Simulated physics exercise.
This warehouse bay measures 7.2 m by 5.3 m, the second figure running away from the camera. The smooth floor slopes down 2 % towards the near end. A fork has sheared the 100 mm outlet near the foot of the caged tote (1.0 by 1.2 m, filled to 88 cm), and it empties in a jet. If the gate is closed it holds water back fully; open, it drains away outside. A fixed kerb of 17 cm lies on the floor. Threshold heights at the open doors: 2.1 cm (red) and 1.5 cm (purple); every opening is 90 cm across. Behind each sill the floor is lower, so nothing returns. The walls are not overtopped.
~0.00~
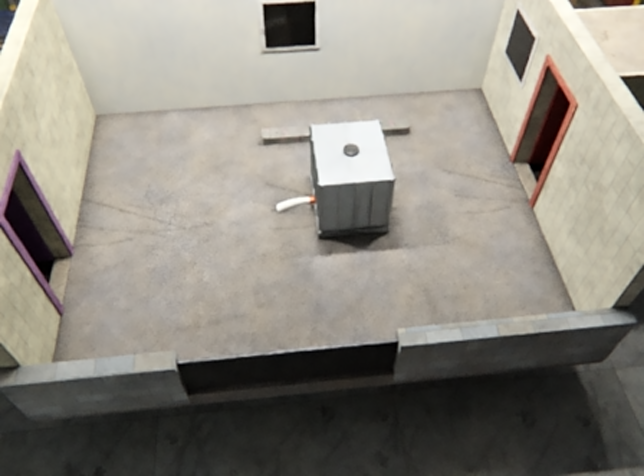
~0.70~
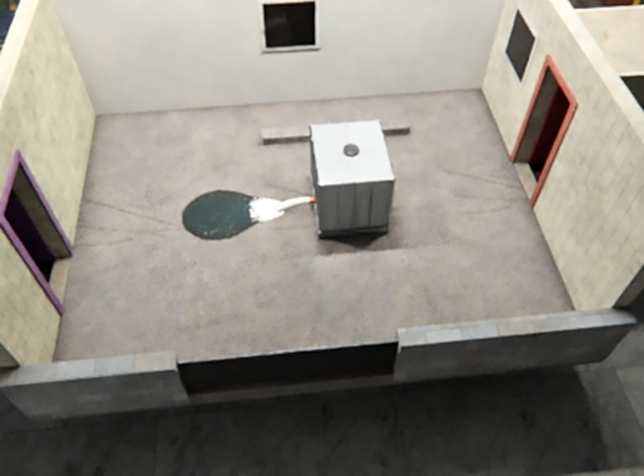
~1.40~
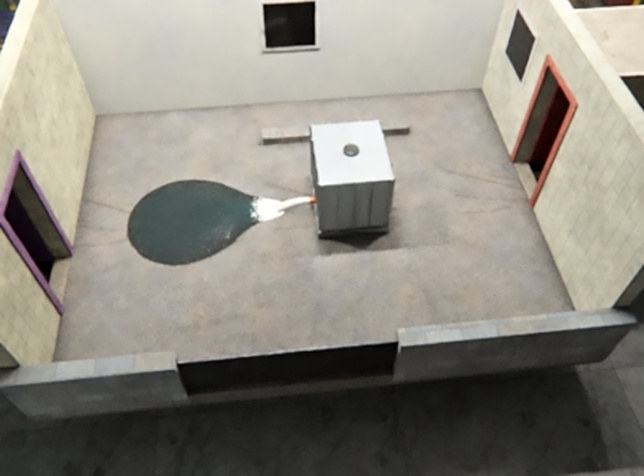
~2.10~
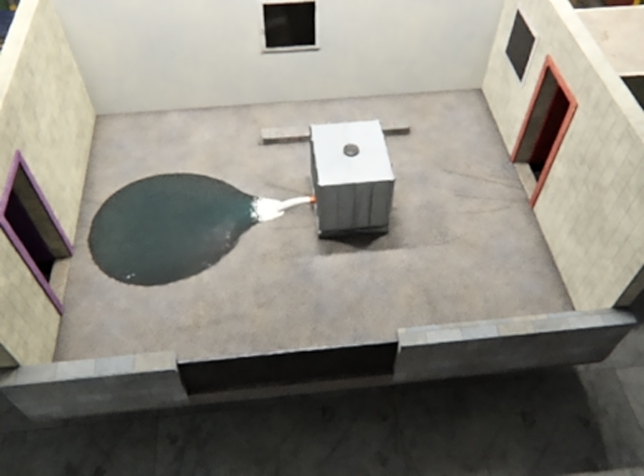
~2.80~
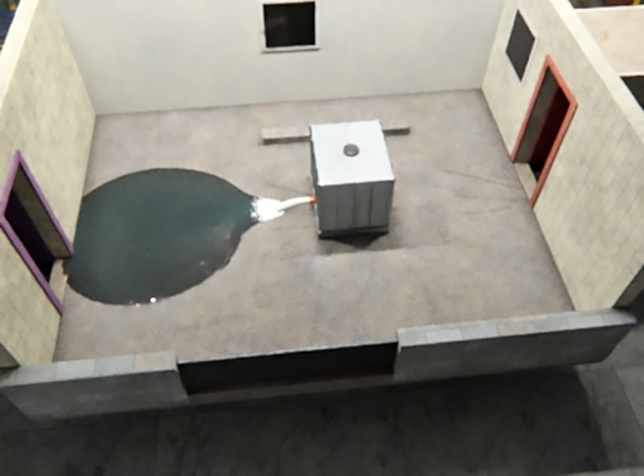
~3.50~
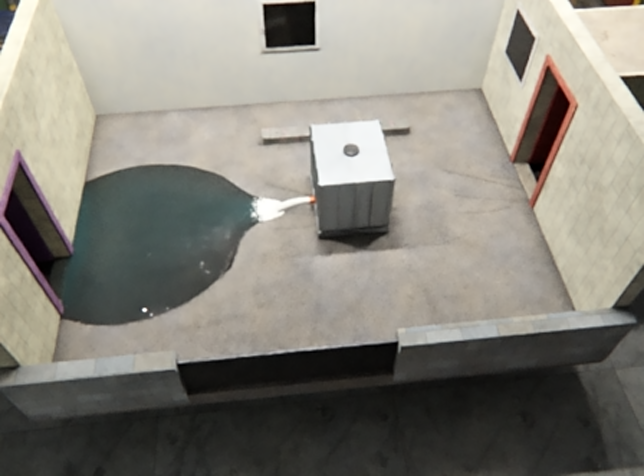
In a walled bay, water jets from a pale tote and spreads left across the floor.
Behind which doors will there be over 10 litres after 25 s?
The water let in: At the red door it does not reach the limit; at the purple door it passes the limit.
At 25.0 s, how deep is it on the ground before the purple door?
About 2.0 cm.
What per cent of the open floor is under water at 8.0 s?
Some 25 per cent of it.
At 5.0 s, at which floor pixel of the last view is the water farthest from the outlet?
Around (48, 392).
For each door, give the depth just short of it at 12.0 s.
In cm: Red 0.0, purple 2.5.
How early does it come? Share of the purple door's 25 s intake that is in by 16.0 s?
About 65 per cent.
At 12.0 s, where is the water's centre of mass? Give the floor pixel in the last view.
Near (157, 285).
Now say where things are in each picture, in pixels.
The jet has just started at (298, 202); the ground is still dry, in the first picture.
The jet leaves at (298, 202); the sheet reaches (186, 210), 2.1 m away, and wets 1.0 m2, in the second picture.
From the spout at (298, 202) the water has spread over 2.6 m2; its tip is at (131, 232), and it is 1.1 cm deep on average, in the third picture.
From the spout at (298, 202) the water has spread over 4.1 m2; its tip is at (91, 235), and it is 1.1 cm deep on average, in the fourth picture.
The jet leaves at (298, 202); the sheet reaches (66, 266), 3.9 m away, and wets 5.5 m2, in the fifth picture.
From the spout at (298, 202) the water has spread over 6.5 m2; its tip is at (49, 287), and it is 1.1 cm deep on average, in the sixth picture.
After 5.0 s water covers 20 % of the floor and is deepest (4 cm) near (273, 212); red door not reached, purple door 2.7 cm at the sill, 2 L in.
After 8.0 s water covers 25 % of the floor and is deepest (6 cm) near (50, 379); red door not reached, purple door 2.6 cm at the sill, 7 L in.
After 12.0 s water covers 35 % of the floor and is deepest (7 cm) near (48, 392); red door not reached, purple door 2.6 cm at the sill, 12 L in.
After 16.0 s water covers 45 % of the floor and is deepest (7 cm) near (48, 392); red door not reached, purple door 2.5 cm at the sill, 17 L in.
After 25.0 s water covers 55 % of the floor and is deepest (6 cm) near (48, 392); red door not reached, purple door 2.2 cm at the sill, 26 L in.
